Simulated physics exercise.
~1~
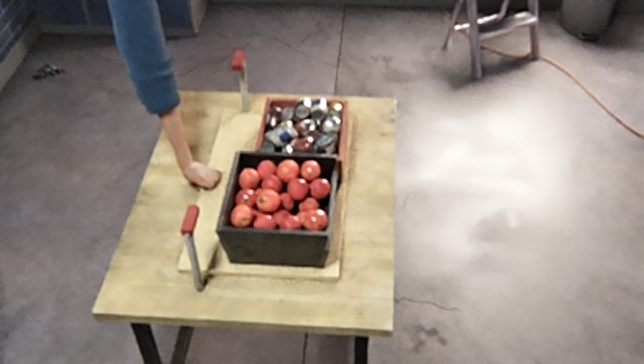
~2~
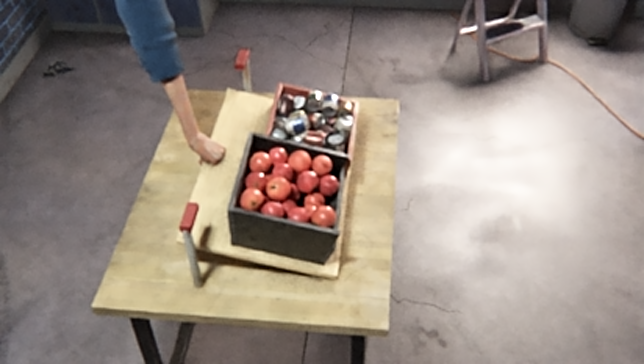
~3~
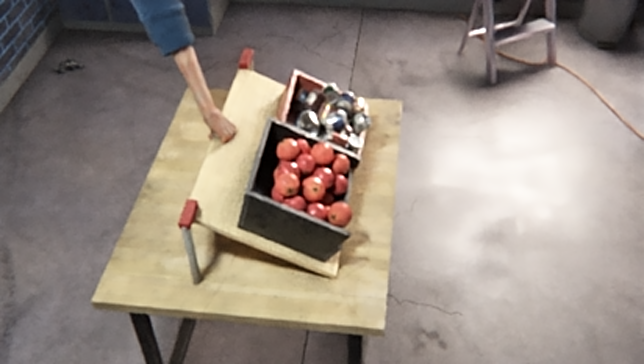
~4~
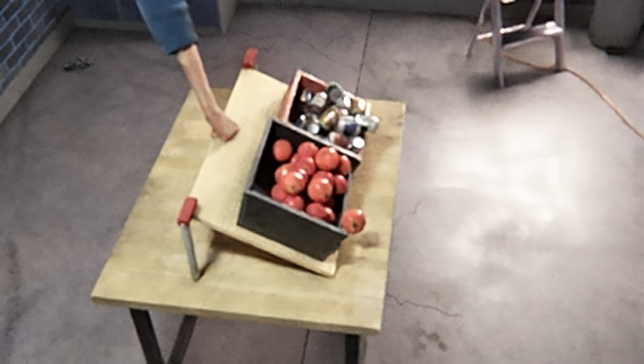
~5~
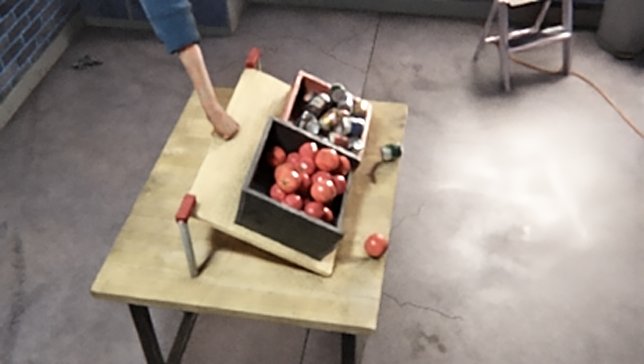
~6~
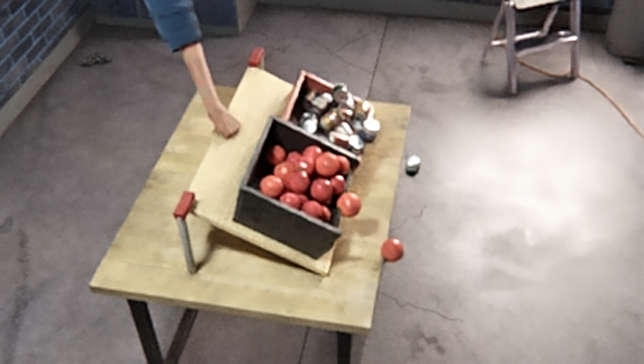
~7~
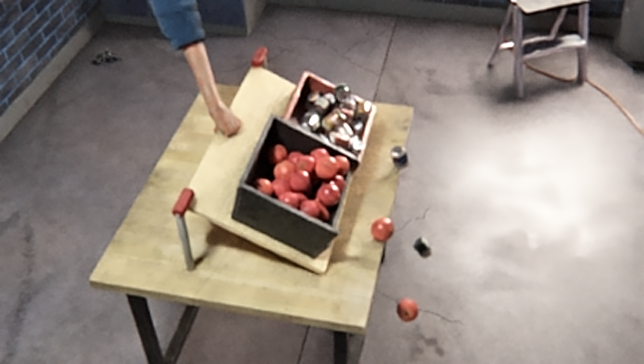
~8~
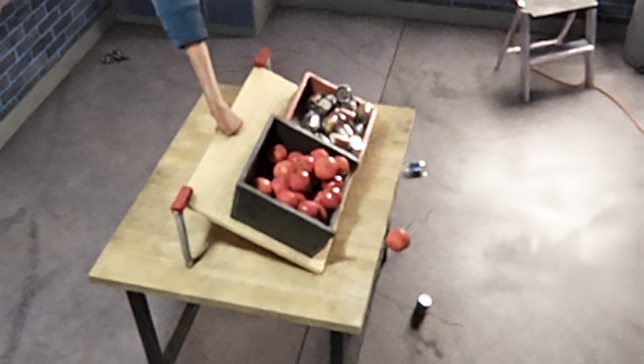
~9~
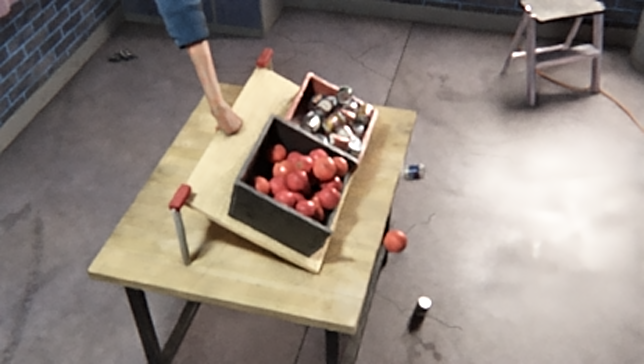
On a wooden table, a hand tilts a board, and some tomatoes and cans tumble off.
